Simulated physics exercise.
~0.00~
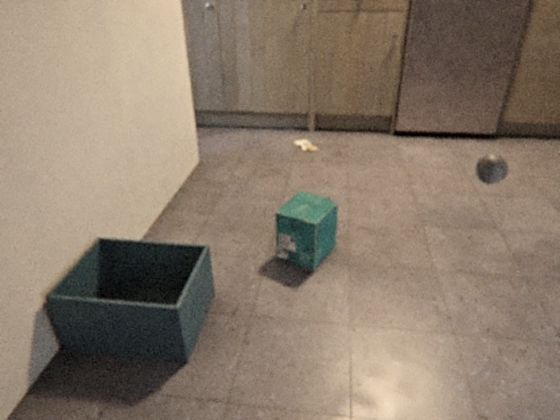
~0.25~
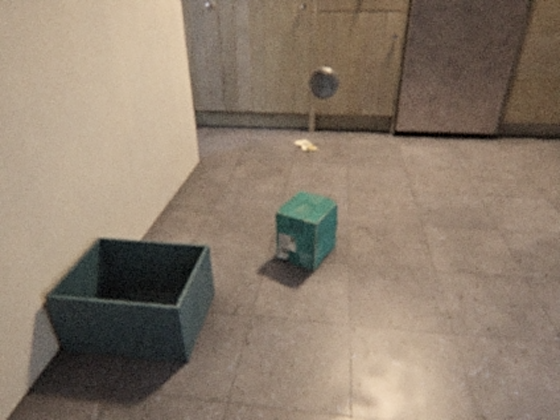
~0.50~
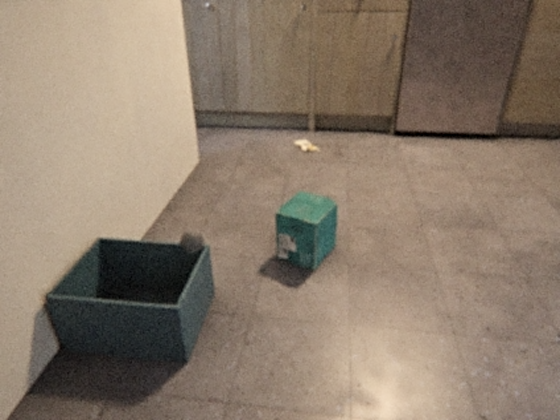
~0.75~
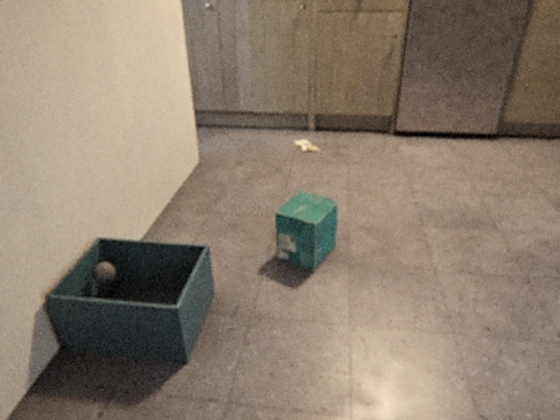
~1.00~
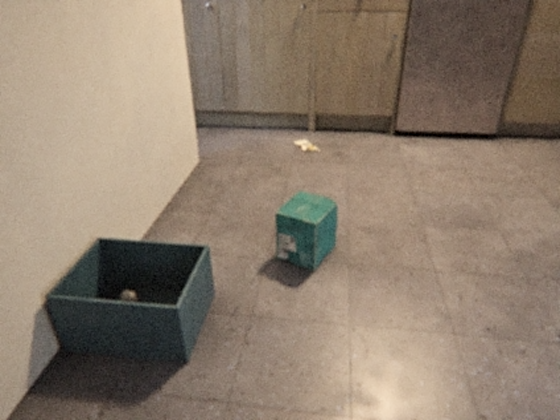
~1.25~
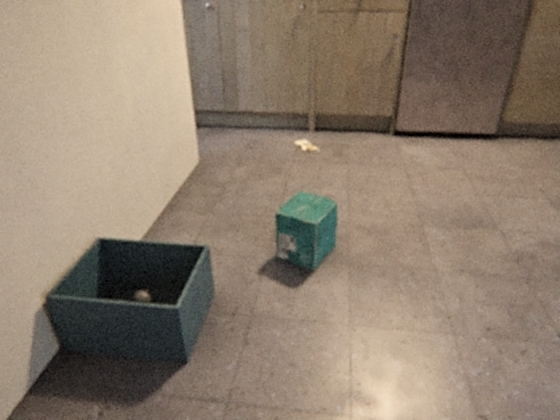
Grey ball flying leftward past a turquoise box, dropping into an open dark bin by the wall and settling inside.
